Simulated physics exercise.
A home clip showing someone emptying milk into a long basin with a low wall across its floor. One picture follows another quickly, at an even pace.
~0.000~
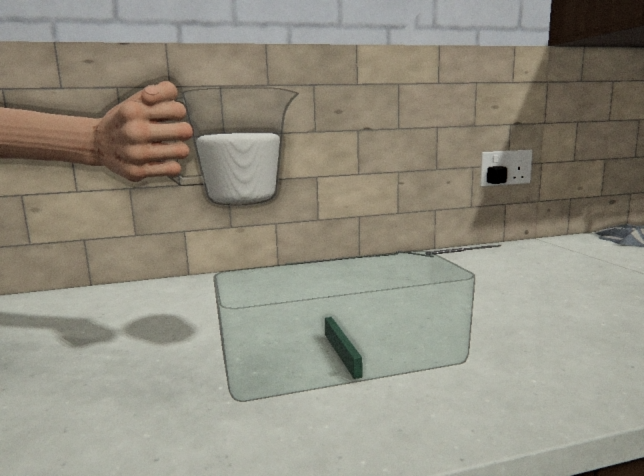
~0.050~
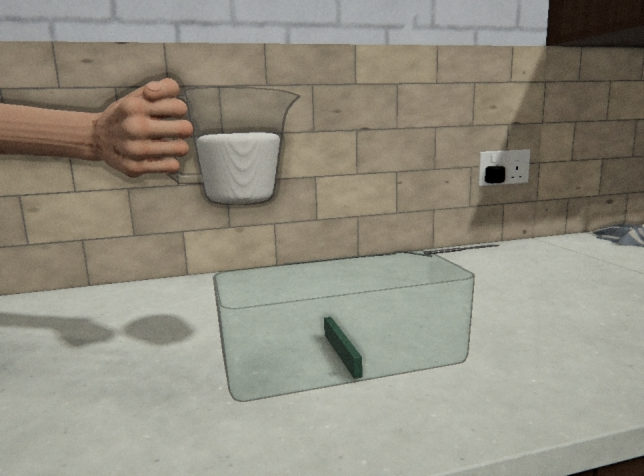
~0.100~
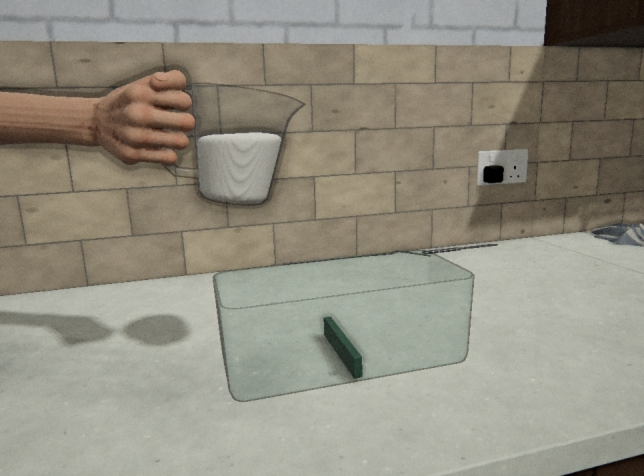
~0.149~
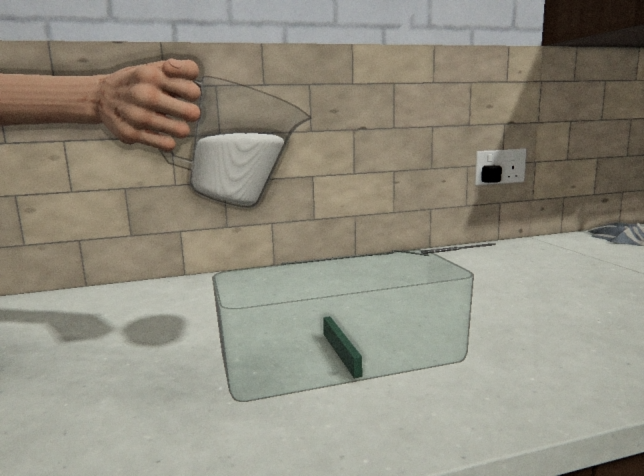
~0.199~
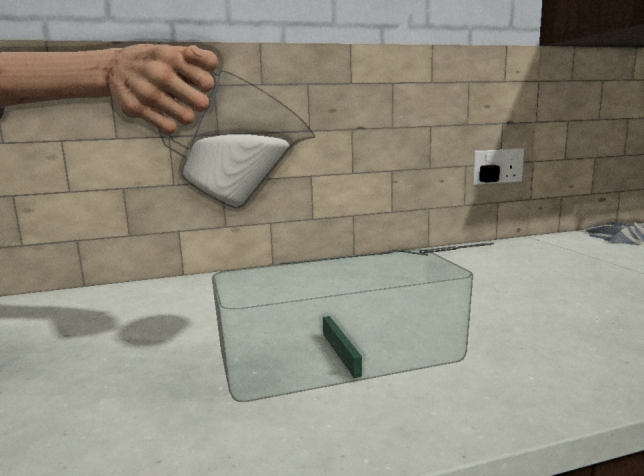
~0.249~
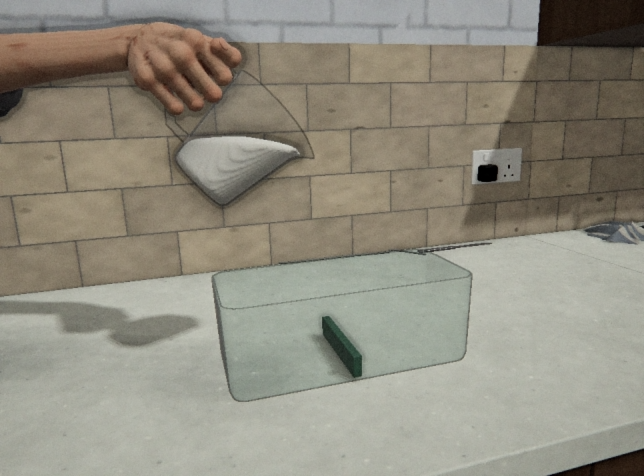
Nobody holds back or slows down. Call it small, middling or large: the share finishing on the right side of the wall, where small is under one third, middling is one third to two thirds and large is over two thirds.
Middling.
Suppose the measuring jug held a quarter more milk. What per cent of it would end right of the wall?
About 50 parts in a hundred, give or take.
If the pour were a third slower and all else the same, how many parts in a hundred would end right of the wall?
Near 60 in a hundred.
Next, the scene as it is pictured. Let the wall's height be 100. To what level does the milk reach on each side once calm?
Left 40 %, right 30 %.
A moment on, the measuring jug is tipped right over and 44 per cent is still to pour, 10 is left of the wall and 8 right of it.
Next, the measuring jug is tipped right over and 4 per cent is still to pour, 51 is left of the wall and 34 right of it.
Then the measuring jug is tipped right over and 0 per cent is still to pour, 56 is left of the wall and 42 right of it.
Later the measuring jug is tipped right over and 0 per cent is still to pour, 56 is left of the wall and 42 right of it.
At rest 56 per cent lies left of the wall, 42 right of it and 1 outside.
